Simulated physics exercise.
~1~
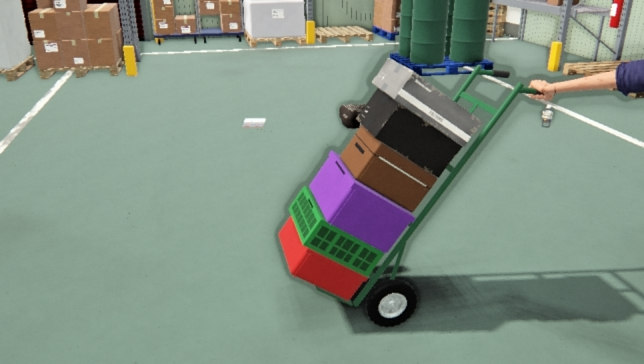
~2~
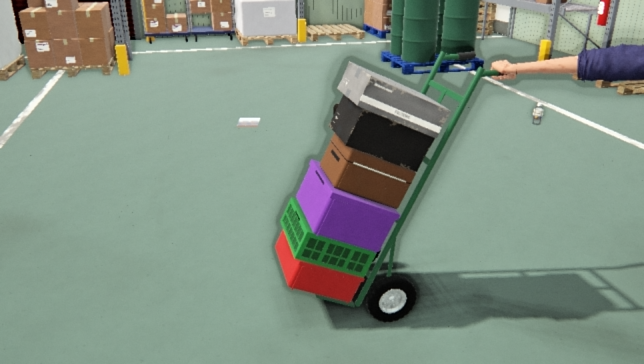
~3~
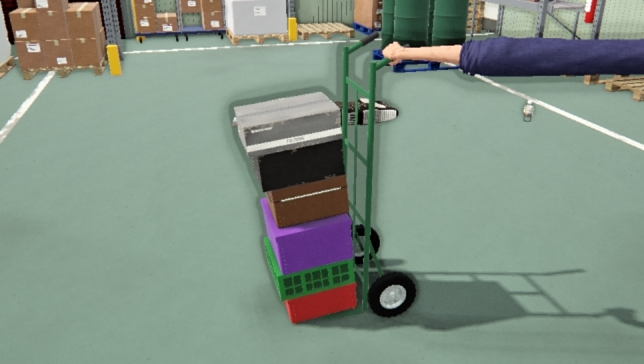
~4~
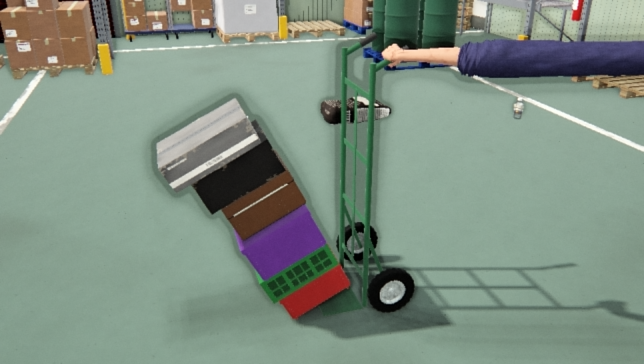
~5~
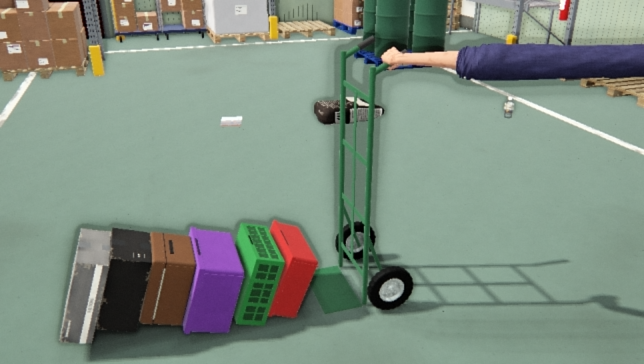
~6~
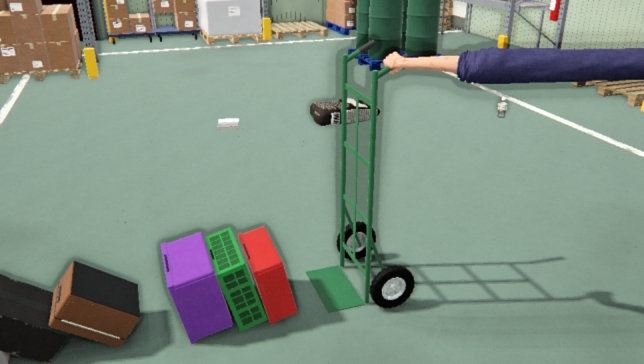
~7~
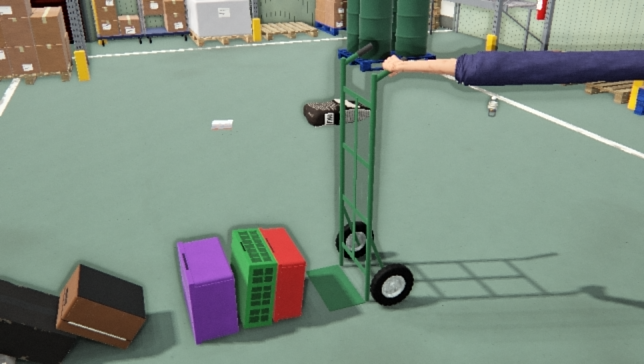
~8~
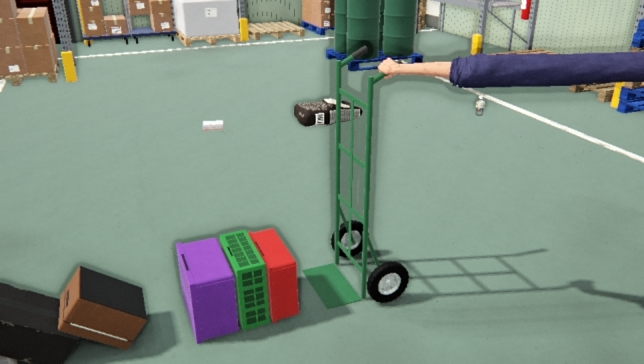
Stack of coloured crates and boxes tipping leftward off a green hand truck as a hand swings it upright, ending toppled across the warehouse floor.
